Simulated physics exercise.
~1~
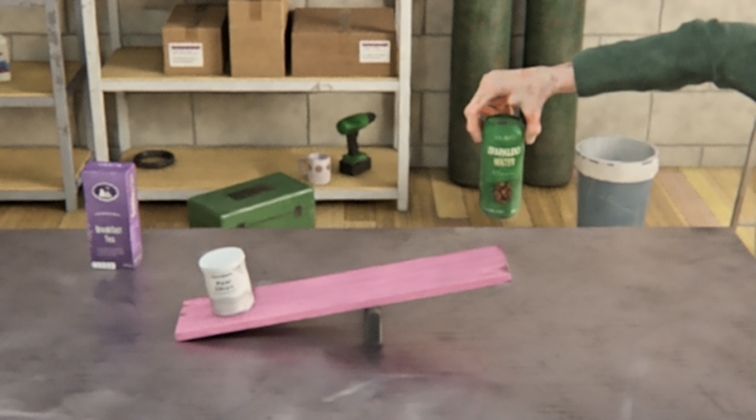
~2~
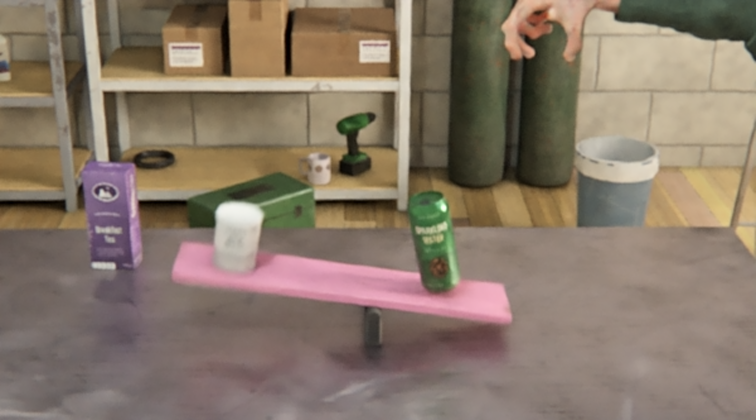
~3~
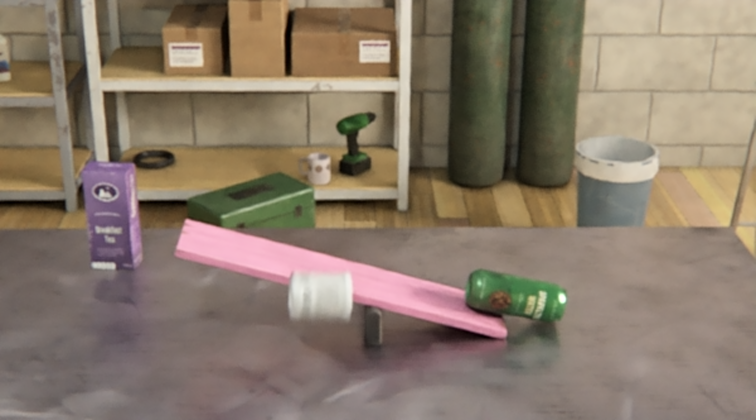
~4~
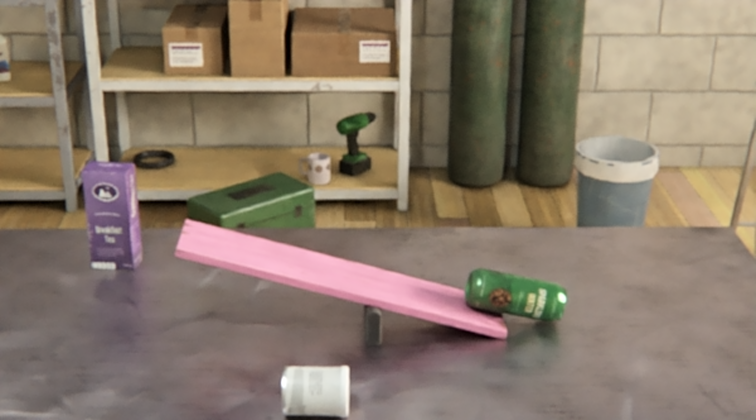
The footage shows a hand placing a green can on the raised right end of a pink plank balanced on a block, which tips the other way; the can topples onto its side at the lowered end, while a white tin falls off onto the table, beyond a still purple carton.
